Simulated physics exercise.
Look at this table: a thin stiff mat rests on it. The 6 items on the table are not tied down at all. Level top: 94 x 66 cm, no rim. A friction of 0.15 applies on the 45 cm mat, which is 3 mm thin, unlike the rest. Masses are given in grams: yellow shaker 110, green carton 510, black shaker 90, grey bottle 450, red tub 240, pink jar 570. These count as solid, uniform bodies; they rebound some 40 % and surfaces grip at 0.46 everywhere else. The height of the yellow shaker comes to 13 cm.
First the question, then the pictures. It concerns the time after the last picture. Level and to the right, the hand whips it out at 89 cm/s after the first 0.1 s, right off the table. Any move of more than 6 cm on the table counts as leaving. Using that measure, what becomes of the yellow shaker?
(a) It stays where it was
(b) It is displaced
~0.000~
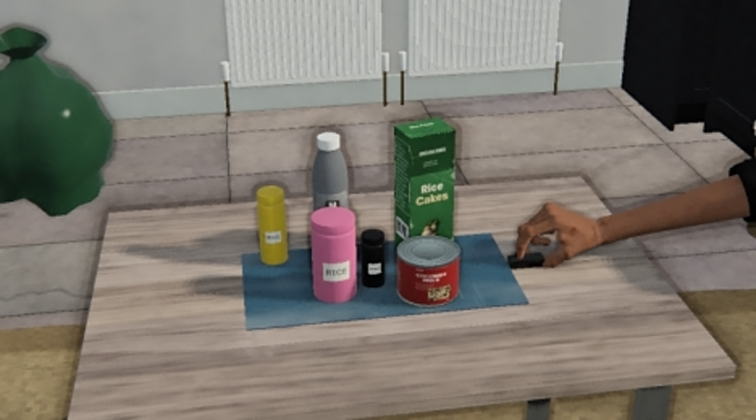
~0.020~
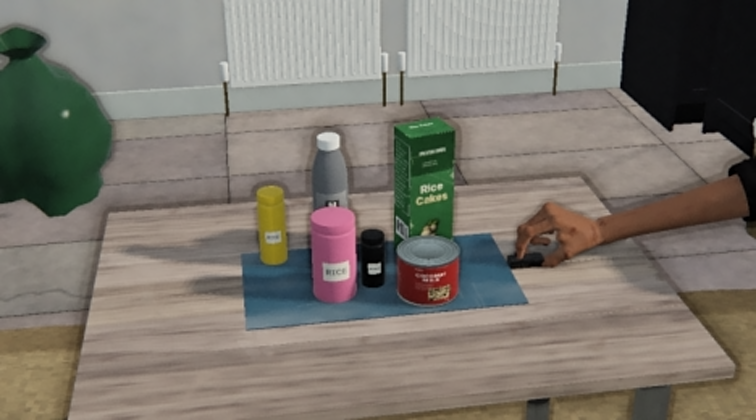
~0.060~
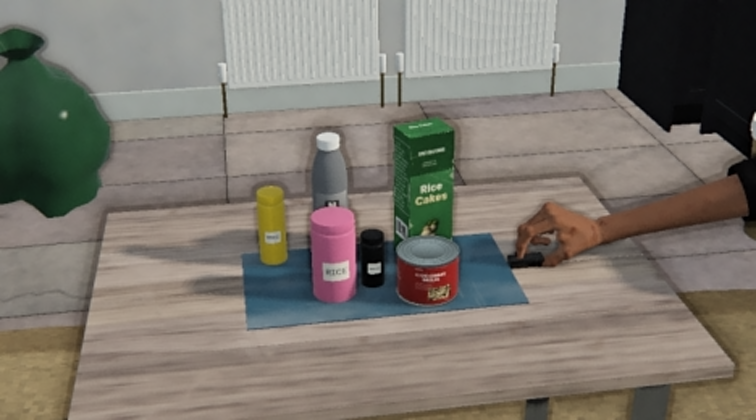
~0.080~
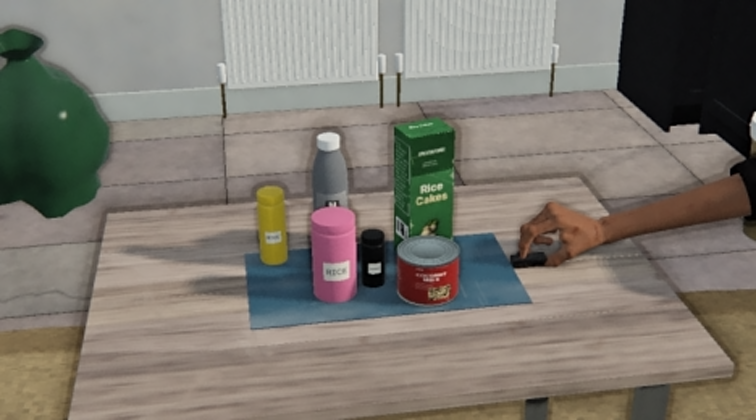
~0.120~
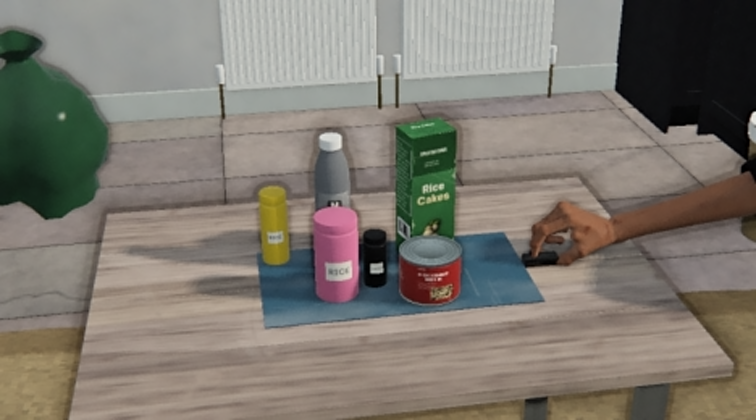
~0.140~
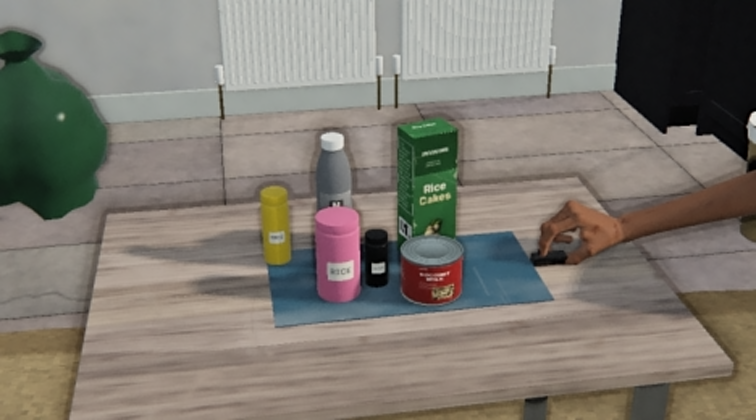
(a) It stays where it was.
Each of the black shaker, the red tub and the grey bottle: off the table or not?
Well, the black shaker does not come off, the red tub does come off, and the grey bottle does not come off.
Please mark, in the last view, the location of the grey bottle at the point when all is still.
Resting point, approx. (483, 237) px.
After 0.54 s, mat pulled 40 cm; yellow shaker moved 3 cm near (287, 227); grey bottle 12° off upright; black shaker moved 18 cm.
After 0.94 s, mat pulled 76 cm; green carton and red tub now off the table; yellow shaker moved 3 cm near (287, 227); black shaker on its side.
In the end (2.0 s), off the table, green carton and red tub; toppled on the table, black shaker and grey bottle; not toppled but over 6 cm from the start, pink jar; yellow shaker under 6 cm from the start. At the end, from the last picture's camera, yellow shaker near (287, 227).
